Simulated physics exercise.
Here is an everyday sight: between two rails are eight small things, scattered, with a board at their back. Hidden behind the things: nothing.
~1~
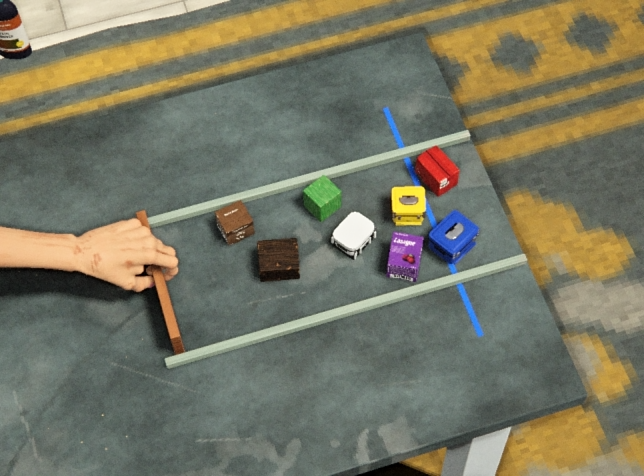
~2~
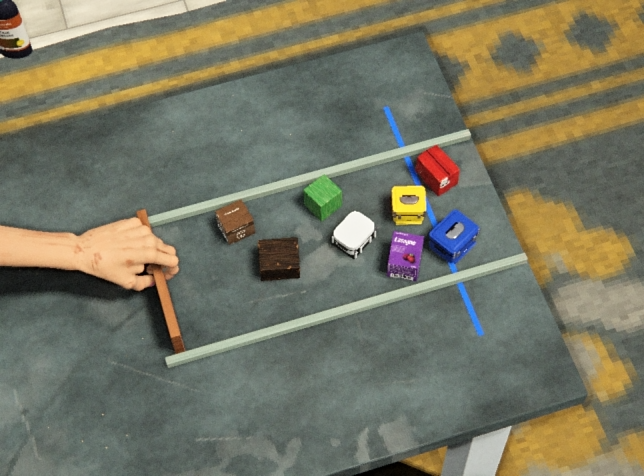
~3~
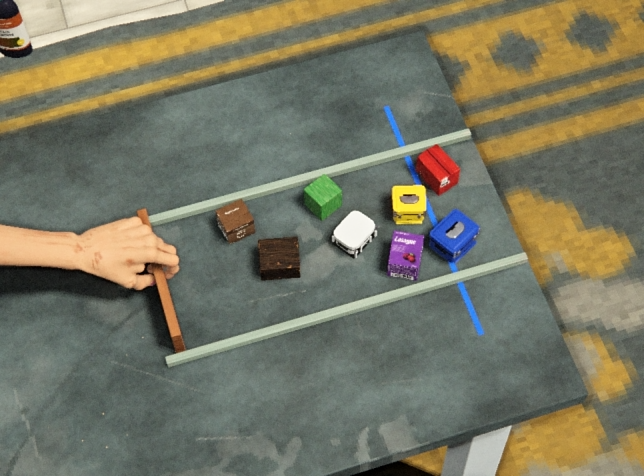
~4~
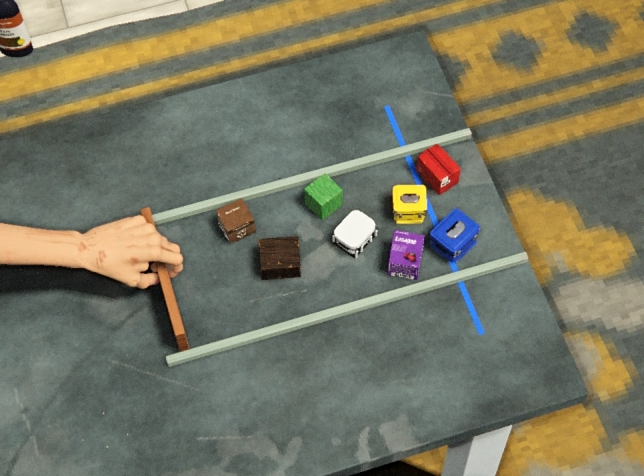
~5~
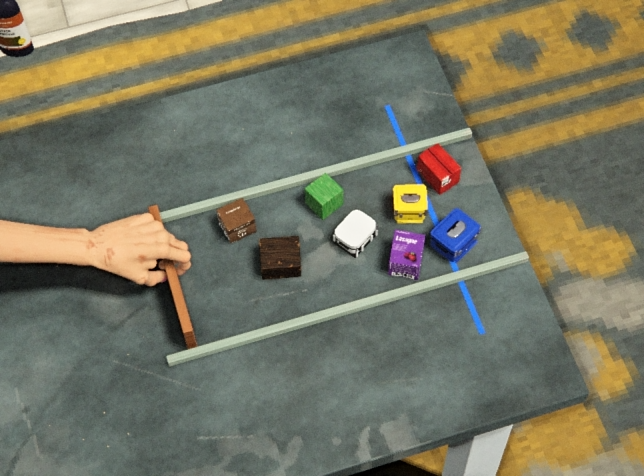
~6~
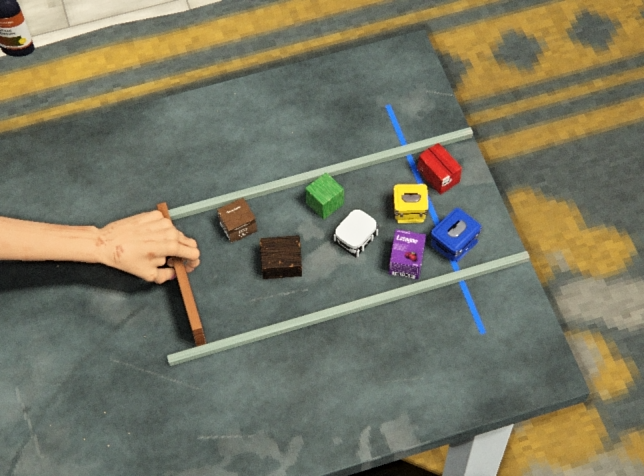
We see a hand holding a reddish-brown board between two pale green rails on a grey surface, then sliding it slightly right toward small, colourful boxes and blocks, which stay in place, some near a strip of blue tape.
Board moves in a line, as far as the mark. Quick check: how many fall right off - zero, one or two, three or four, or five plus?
One or two.
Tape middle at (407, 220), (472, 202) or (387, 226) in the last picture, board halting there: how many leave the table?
Down on the floor: 0, 5 and 0.
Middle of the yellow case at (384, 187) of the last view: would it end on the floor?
It goes down.
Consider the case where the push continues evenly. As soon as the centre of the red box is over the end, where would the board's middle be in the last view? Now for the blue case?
Around (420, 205) first and around (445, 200) second.
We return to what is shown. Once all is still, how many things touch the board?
The count is 3.
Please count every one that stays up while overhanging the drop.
You'd get 3.
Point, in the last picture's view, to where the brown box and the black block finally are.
You'll find the brown box at roughly (430, 162) and the black block at roughly (452, 205).
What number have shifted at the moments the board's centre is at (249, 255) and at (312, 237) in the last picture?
In order, the tallies are 1 and 4.
Soon after, none off yet; red box at rest near (439, 169); blue case at rest near (455, 236); yellow case at rest near (411, 204).
Then, none off yet; red box moving near (444, 165); blue case at rest near (455, 236); yellow case moved about its own width near (437, 194).
At rest, the number that fall off is one or two; fallen, red box.
